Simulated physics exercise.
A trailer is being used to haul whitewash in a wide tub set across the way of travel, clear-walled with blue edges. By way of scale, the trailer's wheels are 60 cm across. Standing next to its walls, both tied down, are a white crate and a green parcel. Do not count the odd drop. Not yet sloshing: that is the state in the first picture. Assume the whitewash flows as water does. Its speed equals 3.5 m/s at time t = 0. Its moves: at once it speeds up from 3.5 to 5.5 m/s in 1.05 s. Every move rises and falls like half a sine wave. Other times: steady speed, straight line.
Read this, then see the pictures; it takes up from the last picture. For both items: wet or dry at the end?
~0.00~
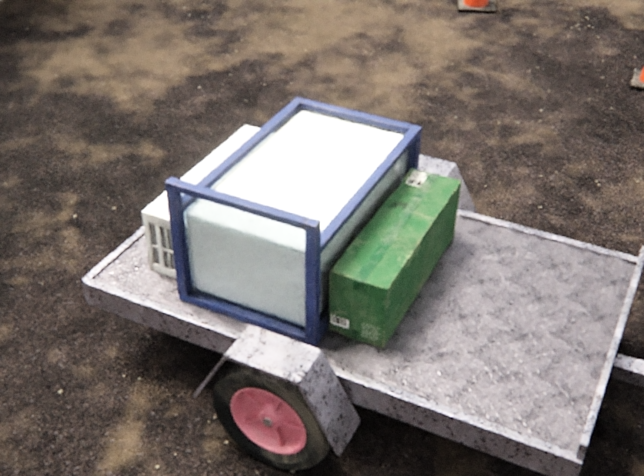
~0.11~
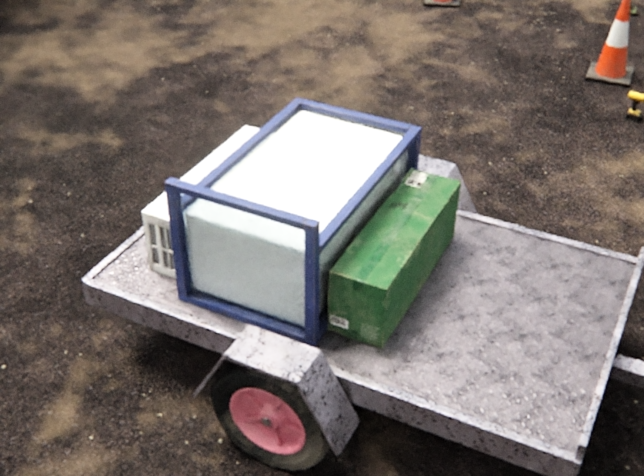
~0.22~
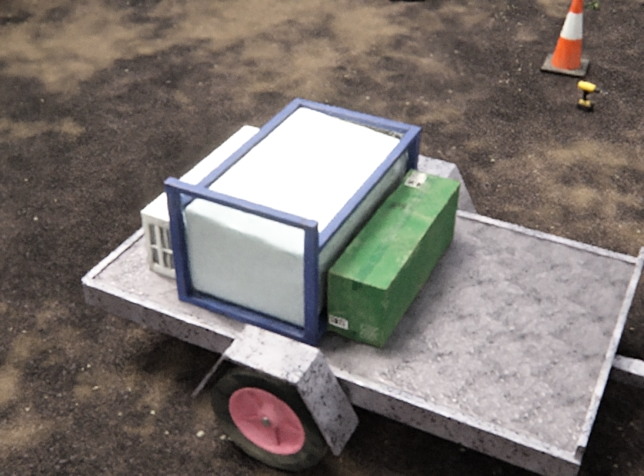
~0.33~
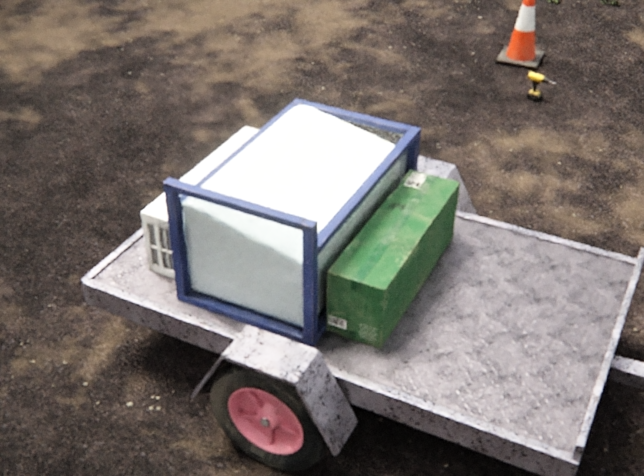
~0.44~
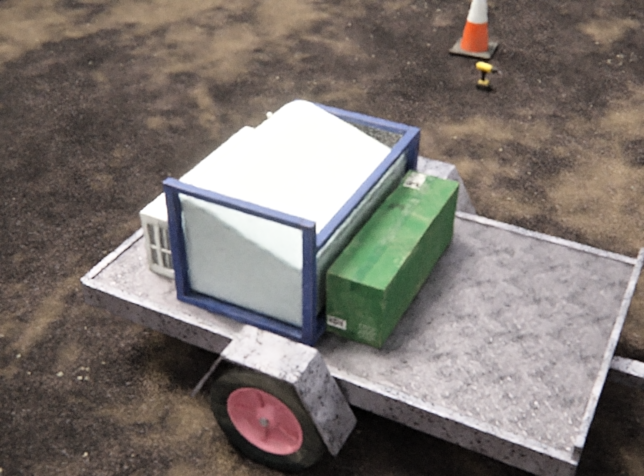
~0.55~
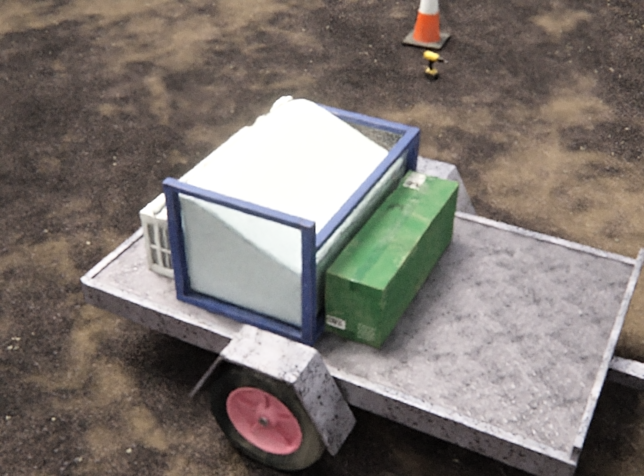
Here's how it goes: The white crate gets struck and the green parcel remains untouched.
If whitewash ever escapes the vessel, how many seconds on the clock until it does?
Liquid gets out at roughly 0.6 s.
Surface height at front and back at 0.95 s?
Roughly 38 cm in front and 48 cm behind.
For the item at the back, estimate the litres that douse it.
17 L.
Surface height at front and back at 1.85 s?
At the front the surface is at 40 cm, while at the back it is at 48 cm.
By 0.95 s front 39 cm, middle 43 cm, back 47 cm above the floor; the loss stands at 5 per cent, over the back.
By 1.35 s front 46 cm, middle 44 cm, back 39 cm above the floor; the loss stands at 6 per cent, over the back.
By 1.85 s front 39 cm, middle 42 cm, back 48 cm above the floor; the loss stands at 6 per cent, over the back.
By 4.03 s the loss stands at 6 per cent, over the back; the white crate has caught 17 litres and the green parcel nothing.
